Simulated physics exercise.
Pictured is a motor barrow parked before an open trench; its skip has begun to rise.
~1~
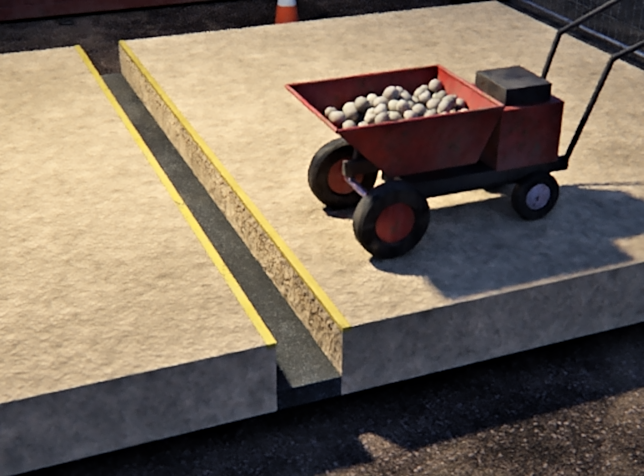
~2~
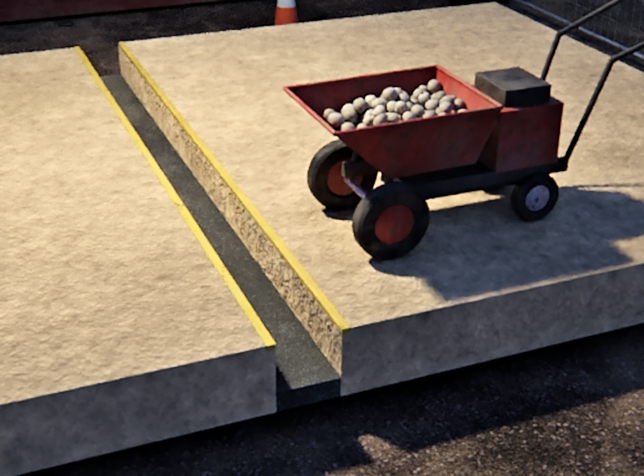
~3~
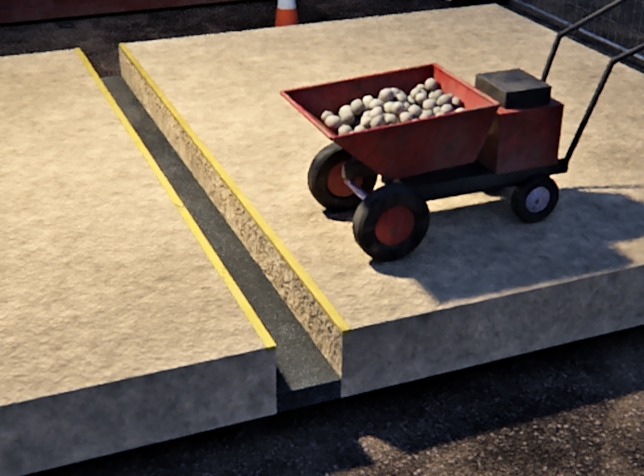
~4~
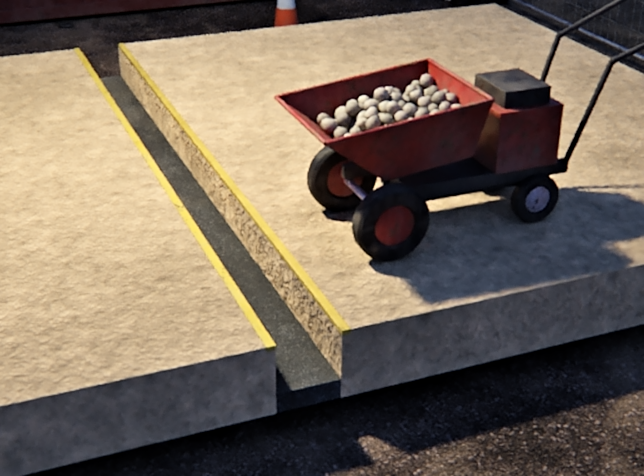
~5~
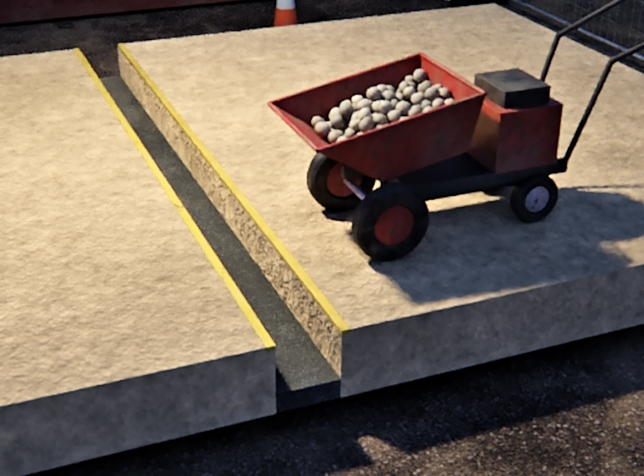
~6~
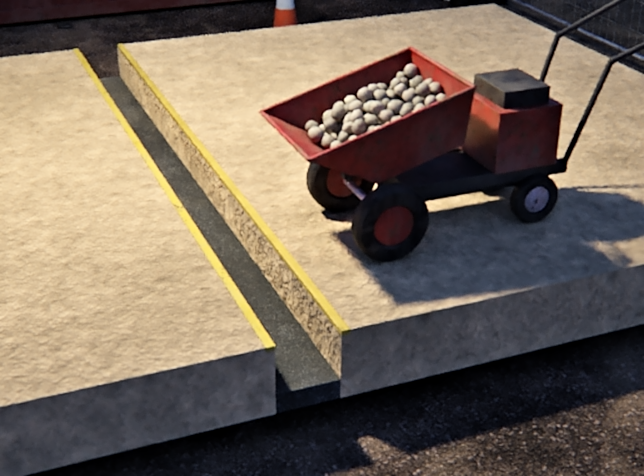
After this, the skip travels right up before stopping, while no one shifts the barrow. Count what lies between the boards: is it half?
Ends mostly inside.
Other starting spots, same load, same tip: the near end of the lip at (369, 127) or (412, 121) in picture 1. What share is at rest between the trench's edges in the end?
Roughly 70 per cent at the first spot and 40 per cent at the second.
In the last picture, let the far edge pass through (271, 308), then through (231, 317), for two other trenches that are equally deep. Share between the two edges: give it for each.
Lab note: Try one 50 per cent, try two 100 per cent.
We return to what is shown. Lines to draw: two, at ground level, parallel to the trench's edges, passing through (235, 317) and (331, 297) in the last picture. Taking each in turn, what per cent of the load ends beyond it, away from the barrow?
Near 0 % and near 90 %, in that order.
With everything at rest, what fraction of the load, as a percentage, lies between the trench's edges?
My estimate is some 85 %.
Shortly afterwards, skip tipped steeply; the whole lot in the skip.
Next, skip tipped right over; near half in the skip; near half in or heaped over the trench; only a few beyond it.
Some moments later, skip tipped right over; a little in the skip; the bulk in or heaped over the trench; only a few beyond it.
In the end, skip tipped right over; a little in the skip; the bulk in or heaped over the trench; only a few beyond it.
